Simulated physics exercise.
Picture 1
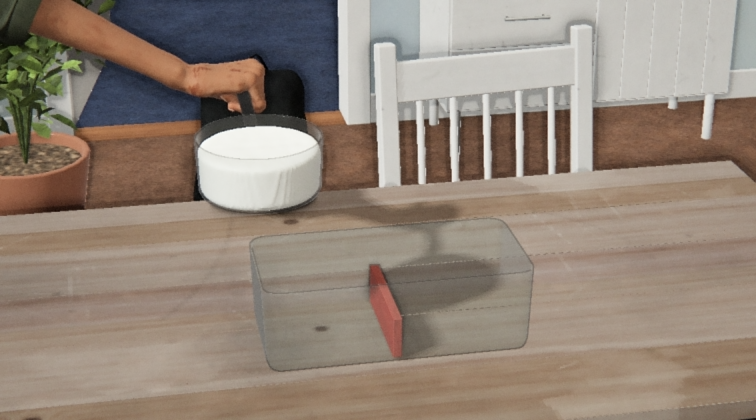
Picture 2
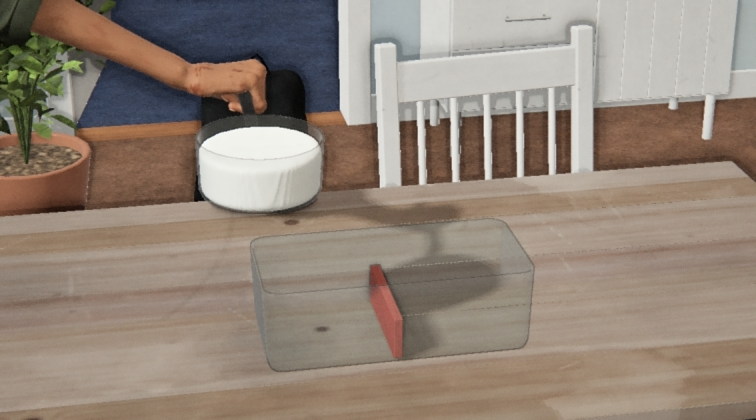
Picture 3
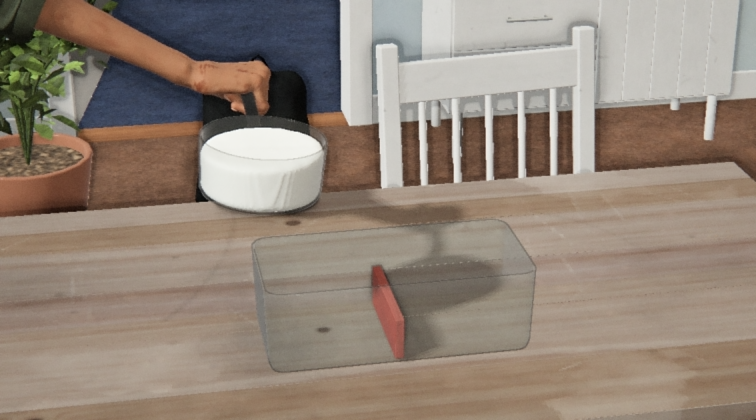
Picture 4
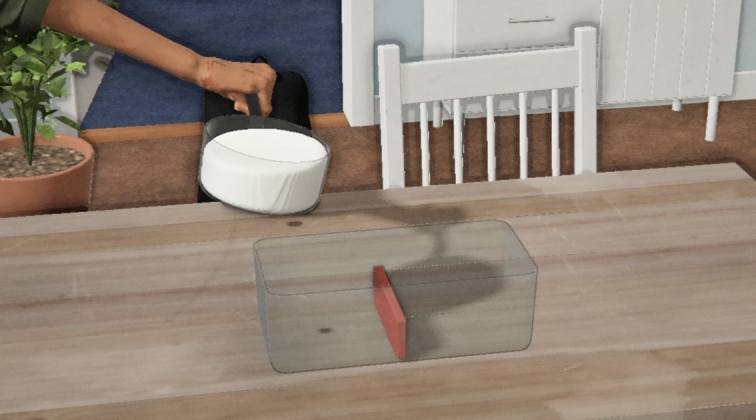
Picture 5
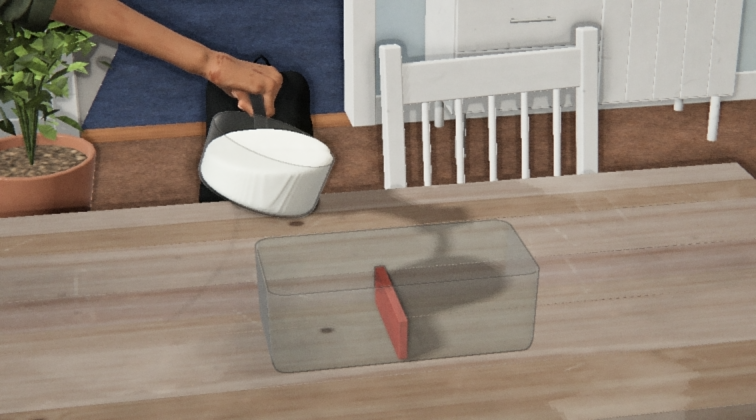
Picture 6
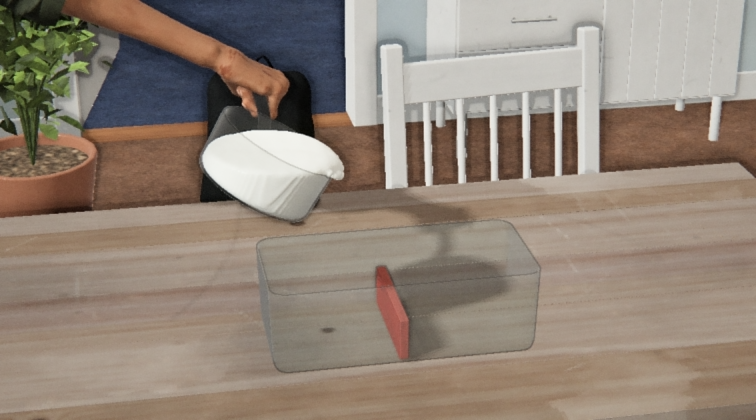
To begin with, a hand holds a round, clear container of milk nearly level above a wooden table, behind a long, see-through basin with a low red wall inside. The container then tilts steadily to the right, and the milk reaches its rim and just starts over the edge.
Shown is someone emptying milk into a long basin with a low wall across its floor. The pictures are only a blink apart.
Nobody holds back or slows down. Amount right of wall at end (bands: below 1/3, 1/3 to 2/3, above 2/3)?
The share right of the wall does not reach a third.
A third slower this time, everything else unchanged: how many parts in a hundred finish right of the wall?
Some 30 per cent.
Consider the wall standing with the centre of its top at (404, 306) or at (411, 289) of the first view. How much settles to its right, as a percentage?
In order, some 20 and 5 in a hundred.
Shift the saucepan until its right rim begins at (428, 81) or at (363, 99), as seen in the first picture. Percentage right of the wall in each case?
First place gives some 90 %, second place some 75 %.
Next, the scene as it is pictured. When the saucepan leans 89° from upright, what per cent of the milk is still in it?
About 25 % remains.
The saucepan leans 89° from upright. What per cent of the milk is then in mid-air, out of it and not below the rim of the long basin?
I'd put it near 40 per cent.
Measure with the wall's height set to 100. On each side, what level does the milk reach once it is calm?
60 left, 10 right, give or take.
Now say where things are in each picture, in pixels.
The first picture shows tilt 0°; pouring edge (321, 134); surface from (198, 151) to (318, 142); the long basin's rim runs from (256, 267) to (518, 245); the wall's top is at (386, 292).
The second picture shows tilt 1°; pouring edge (322, 135); surface from (199, 151) to (319, 143).
The third picture shows tilt 5°; pouring edge (325, 140); surface from (201, 150) to (322, 145).
The fourth picture shows tilt 12°; pouring edge (329, 148); surface from (204, 150) to (326, 147).
The fifth picture shows tilt 21°; pouring edge (332, 157); surface from (205, 151) to (332, 150); 1 per cent is over the edge.
The sixth picture shows tilt 31°; pouring edge (333, 168); surface from (203, 152) to (328, 157); 5 per cent is over the edge.
A moment on, the saucepan is tipped on its side and 26 per cent is still to pour, 24 is left of the wall and 12 right of it.
Next, the saucepan is tipped right over and 5 per cent is still to pour, 71 is left of the wall and 16 right of it.
Then the saucepan is tipped right over and 0 per cent is still to pour, 79 is left of the wall and 17 right of it.
Later the saucepan is tipped right over and 0 per cent is still to pour, 80 is left of the wall and 17 right of it.
At rest 80 per cent lies left of the wall, 17 right of it and 3 outside.
